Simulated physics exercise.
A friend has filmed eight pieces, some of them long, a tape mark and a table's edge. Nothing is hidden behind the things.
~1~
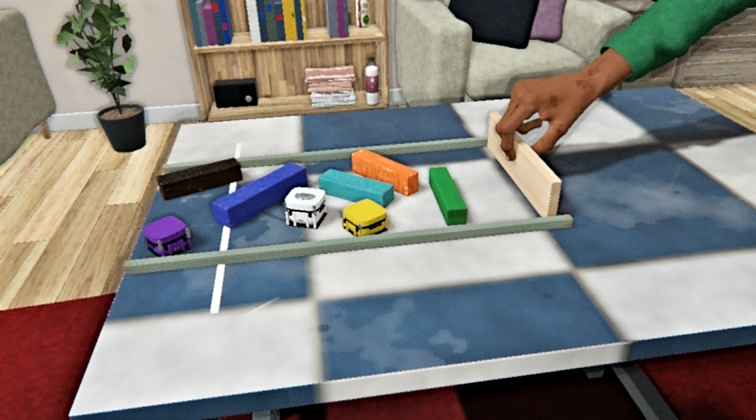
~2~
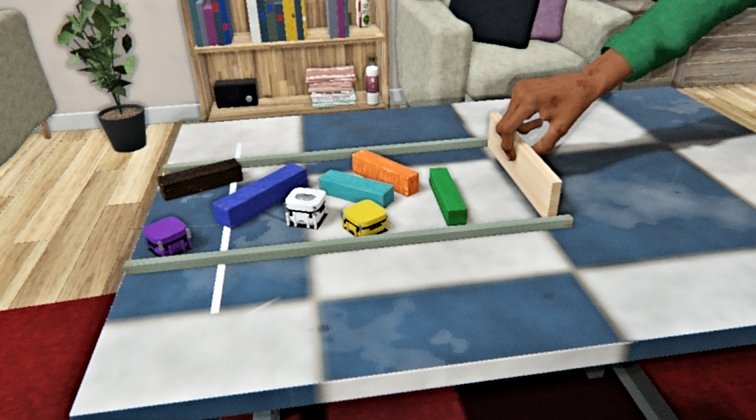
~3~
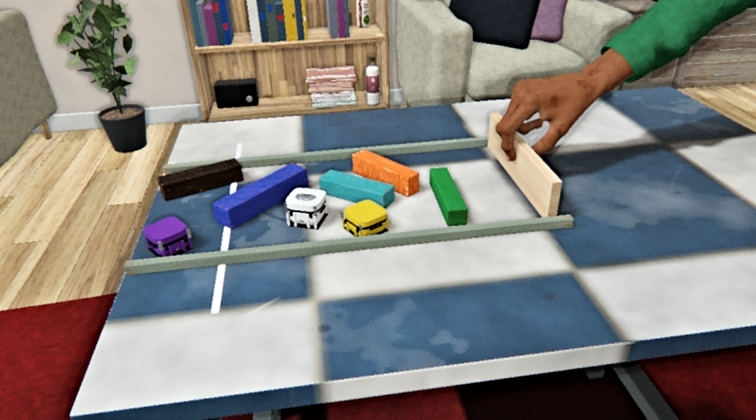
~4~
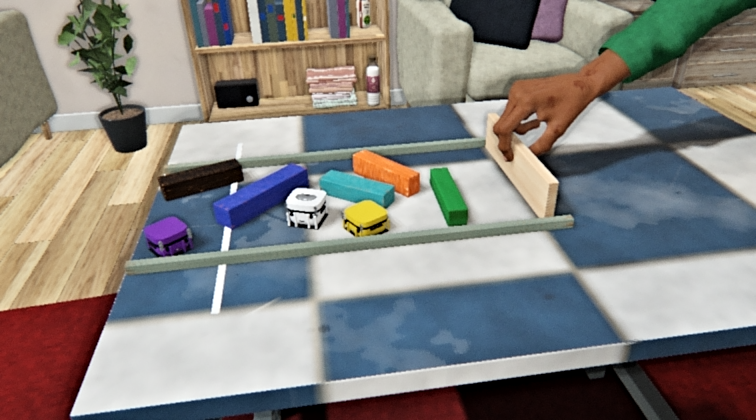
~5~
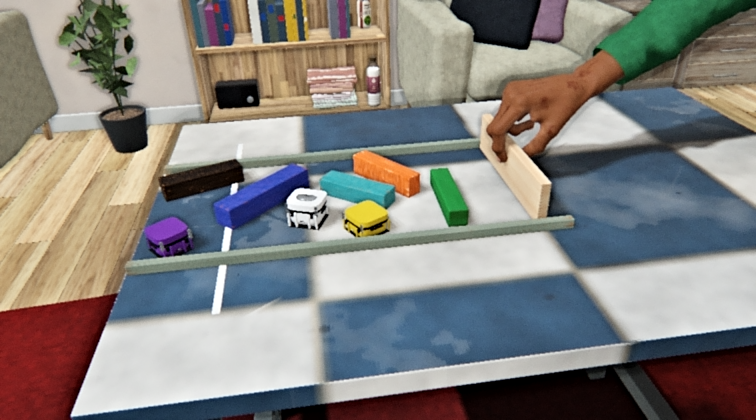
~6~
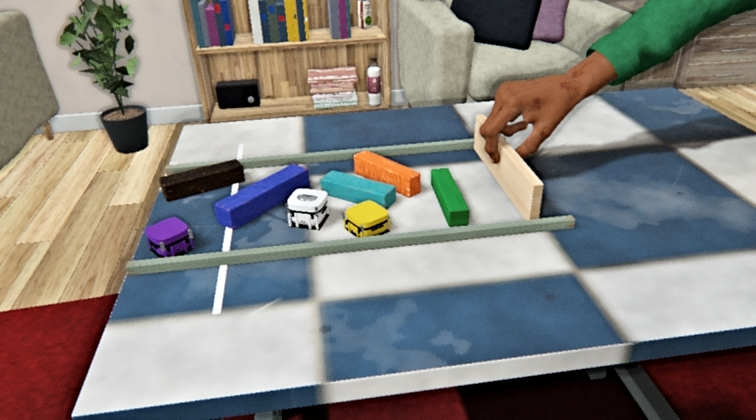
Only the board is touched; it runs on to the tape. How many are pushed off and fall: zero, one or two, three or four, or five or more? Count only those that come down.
Outcome: The number that fall off is one or two.
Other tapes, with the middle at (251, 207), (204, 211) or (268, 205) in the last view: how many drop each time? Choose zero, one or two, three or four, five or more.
Taking them in turn, none; 3 or 4; none at all.
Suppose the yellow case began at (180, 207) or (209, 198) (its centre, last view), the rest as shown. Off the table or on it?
The yellow case comes down; comes down.
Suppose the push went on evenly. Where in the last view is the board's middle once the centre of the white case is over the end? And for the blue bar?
At (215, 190) for the white case; at (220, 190) for the blue bar.
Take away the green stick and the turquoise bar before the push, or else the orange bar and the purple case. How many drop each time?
0 in the first case, 0 in the second.
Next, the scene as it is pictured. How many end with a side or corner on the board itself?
The number is 2.
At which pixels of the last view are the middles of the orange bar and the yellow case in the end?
About (216, 180), and the other about (185, 246).
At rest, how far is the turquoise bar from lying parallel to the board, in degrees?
Near 20 degrees.
Early on, none off yet; purple case at rest near (170, 240); black bar at rest near (203, 179); blue bar at rest near (265, 195).
A while later, none off yet; purple case at rest near (170, 240); black bar at rest near (203, 179); blue bar moving near (259, 193).
Further along, none off yet; purple case moving near (158, 243); black bar travelled a little near (190, 179); blue bar travelled about its own width near (204, 189).
Finally, the number that fall off is one or two; lost, purple case.
